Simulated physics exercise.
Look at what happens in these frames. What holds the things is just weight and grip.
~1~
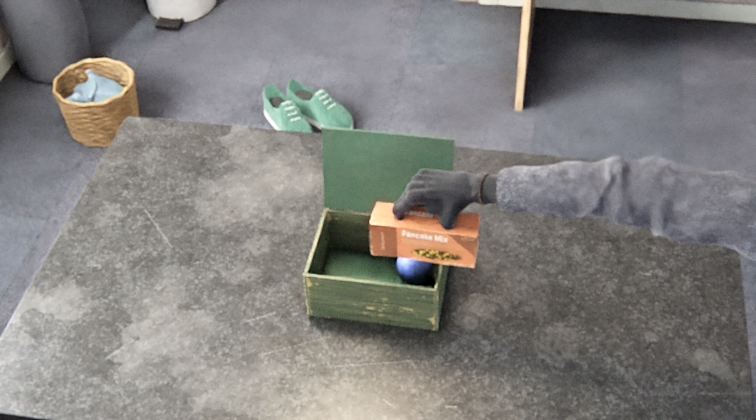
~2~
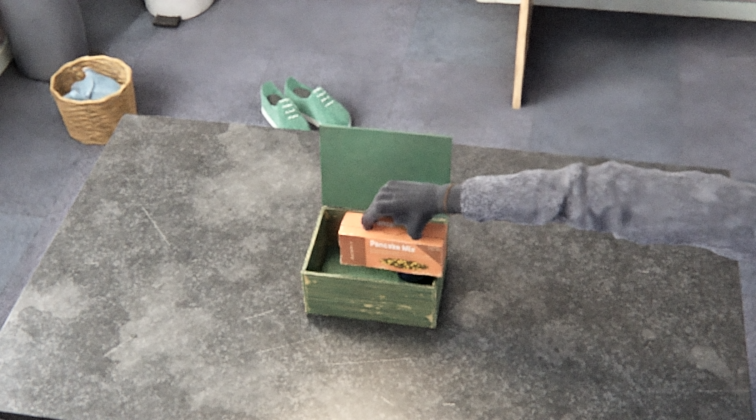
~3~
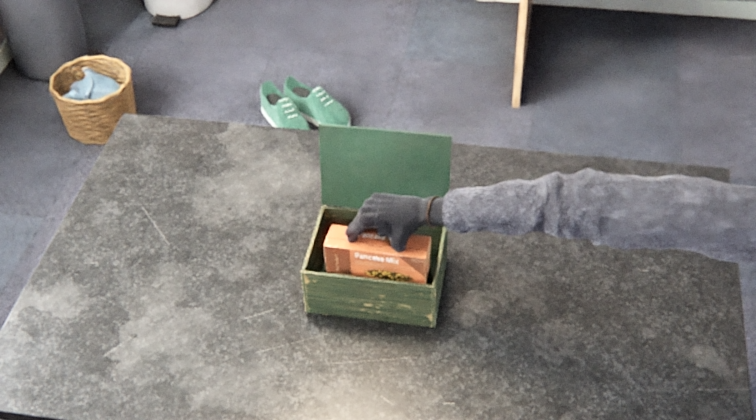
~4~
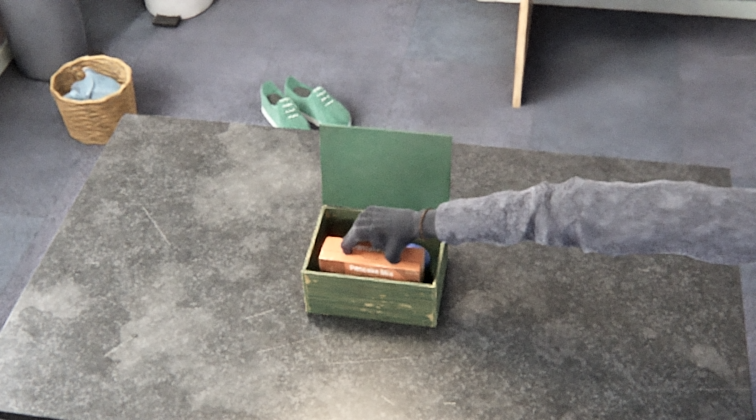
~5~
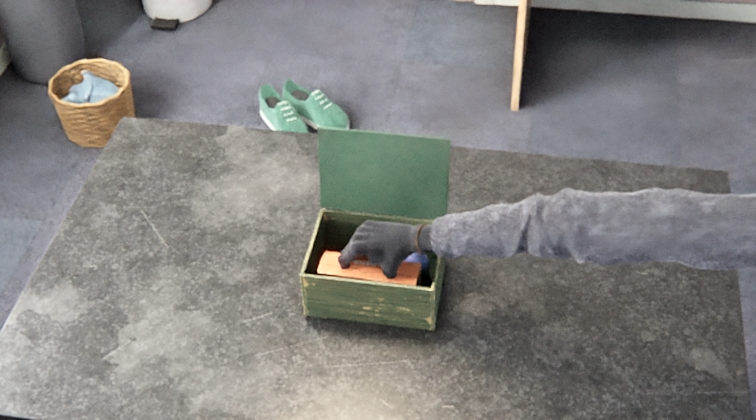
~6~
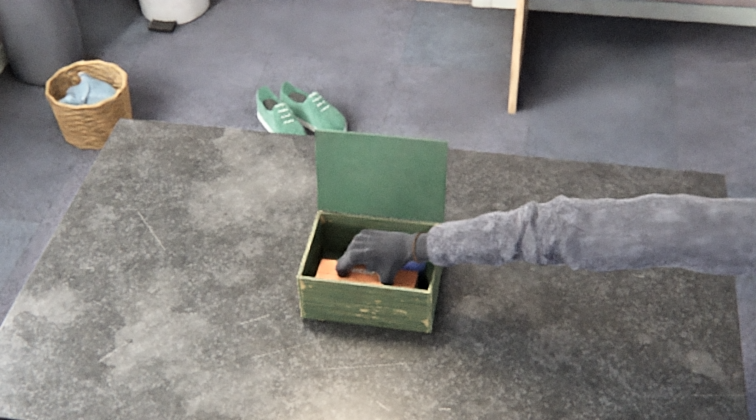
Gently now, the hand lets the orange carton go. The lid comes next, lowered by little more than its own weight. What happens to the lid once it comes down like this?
The lid comes to rest on the rim.
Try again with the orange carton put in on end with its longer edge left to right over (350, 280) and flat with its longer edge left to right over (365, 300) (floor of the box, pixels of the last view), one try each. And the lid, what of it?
First try: The lid stays propped open; second try: The lid comes down fully.
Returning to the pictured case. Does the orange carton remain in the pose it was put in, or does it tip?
After all that, it keeps its set angle.
Then, 1.30 s after the last picture, lid 81° above the rim.
Then, 1.70 s after the last picture, lid 45° above the rim.
Then, 1.90 s after the last picture, lid 17° above the rim.
At rest, lid shut; both in place. Seen from the same camera at the end, orange carton near (367, 290).
